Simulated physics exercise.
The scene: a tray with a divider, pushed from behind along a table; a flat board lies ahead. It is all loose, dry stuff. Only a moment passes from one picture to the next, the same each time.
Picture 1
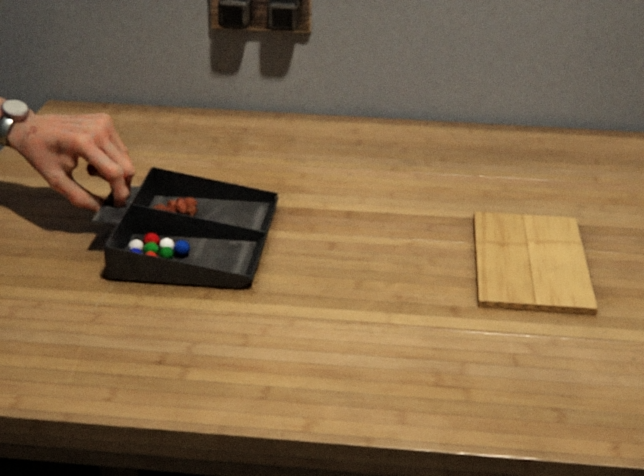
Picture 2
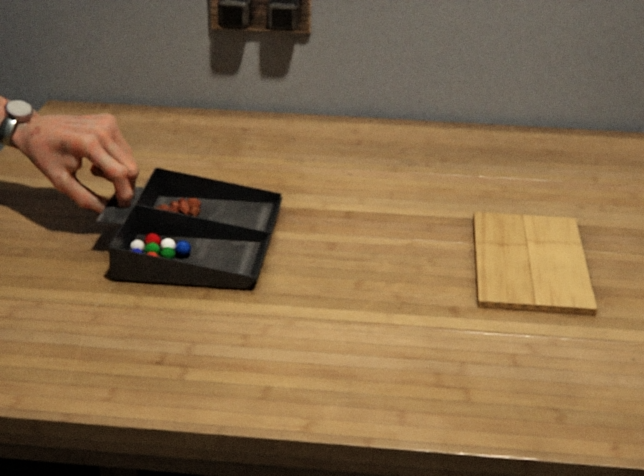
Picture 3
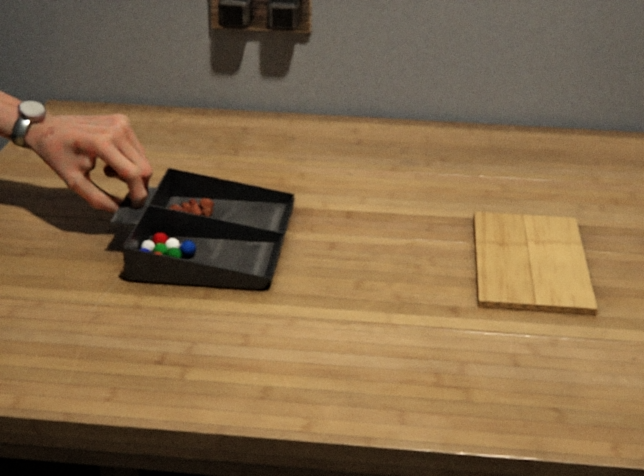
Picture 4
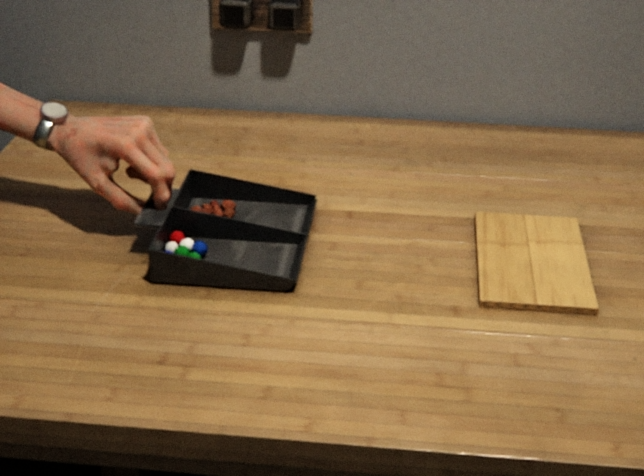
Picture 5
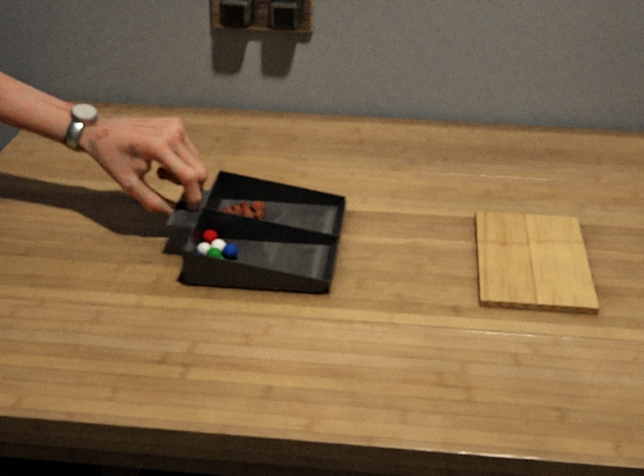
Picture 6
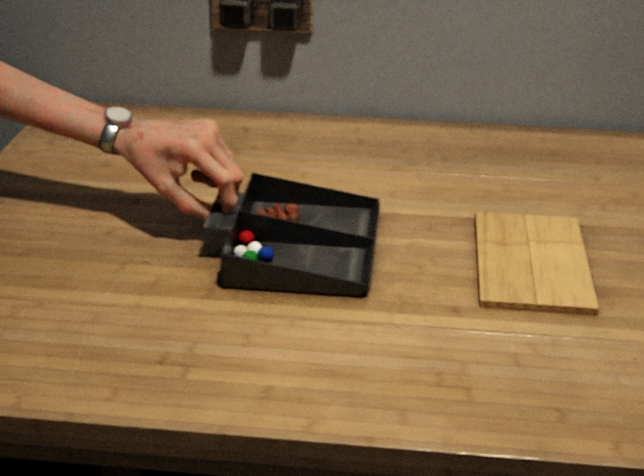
A black divided tray holding colourful marbles in one section and reddish bits in the other slid right across the wooden table, pushed from behind by a hand, closing much of the gap to a flat board.
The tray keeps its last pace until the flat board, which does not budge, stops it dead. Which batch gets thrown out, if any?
Here the front batch sends some over the front rim, and the back batch stays in the tray.
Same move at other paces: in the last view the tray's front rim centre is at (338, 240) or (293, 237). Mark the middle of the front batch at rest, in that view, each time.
One: (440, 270). Two: (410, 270).
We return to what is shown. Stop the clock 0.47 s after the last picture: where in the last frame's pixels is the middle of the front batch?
At about (469, 270).
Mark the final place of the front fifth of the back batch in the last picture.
Around (460, 227).
Then, 0.08 s on from there, tray still sliding, front rim near (424, 245); front batch all inside; back batch all inside.
Then, 0.26 s on from there, tray stopped at the flat board; front batch all inside, moved towards the front rim; back batch all inside, moved towards the front rim.
Then, 0.47 s on from there, tray stopped at the flat board; front batch near a third out of the tray; back batch all inside, moved towards the front rim.
In the end, tray stopped at the flat board; front batch near a third out of the tray; back batch all inside, moved towards the front rim.
